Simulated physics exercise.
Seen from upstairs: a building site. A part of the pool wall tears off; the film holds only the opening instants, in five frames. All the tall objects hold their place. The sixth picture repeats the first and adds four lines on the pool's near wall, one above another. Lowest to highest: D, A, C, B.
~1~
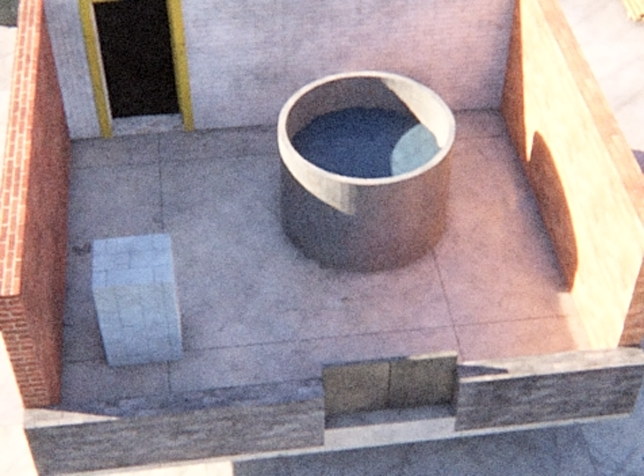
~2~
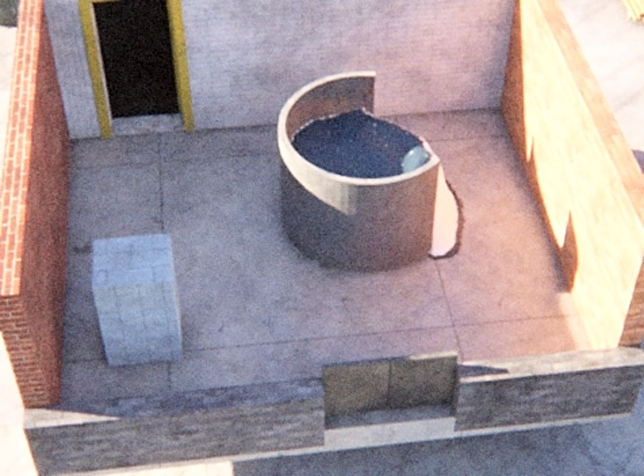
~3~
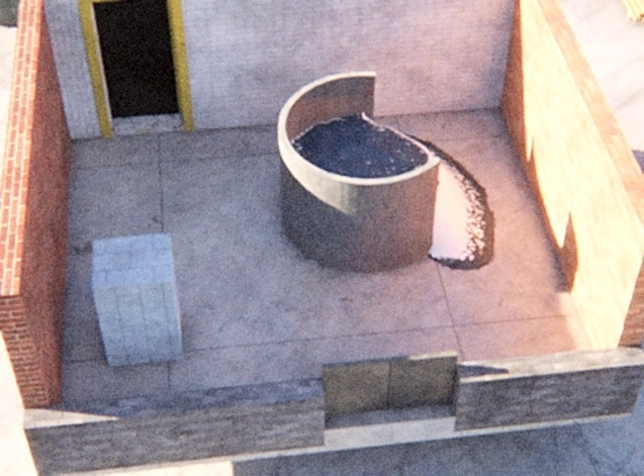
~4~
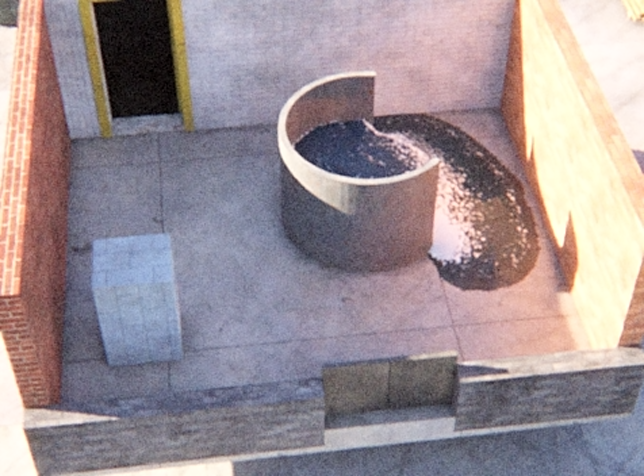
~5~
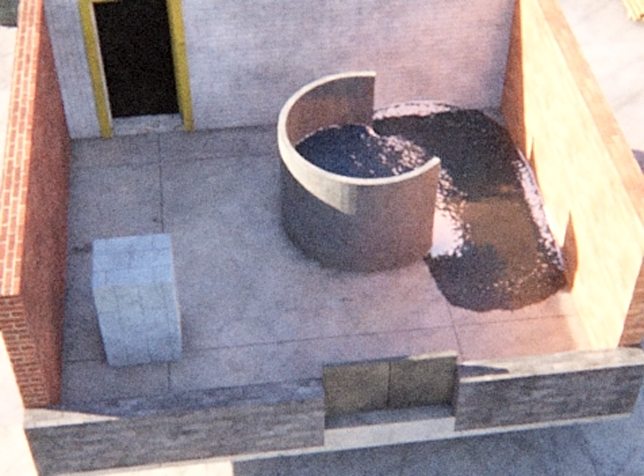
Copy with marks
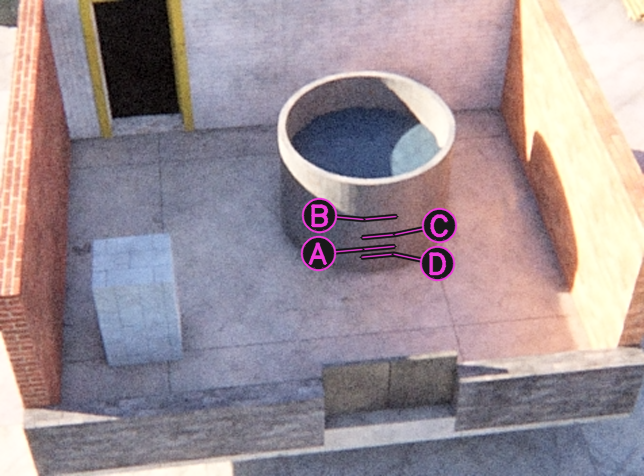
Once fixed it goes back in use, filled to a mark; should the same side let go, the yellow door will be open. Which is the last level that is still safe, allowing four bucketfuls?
The limit is B.
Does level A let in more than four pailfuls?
No, not at all.
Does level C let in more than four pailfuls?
No, that is safe.
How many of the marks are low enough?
All of them.
In magenta, A at (378, 247); B at (379, 217); C at (378, 236); D at (377, 255); from the bottom up D, A, C, B.
For level A, nothing gets over.
For level B, a bucket or two gets in.
For level C, nothing gets over.
For level D, nothing gets over.
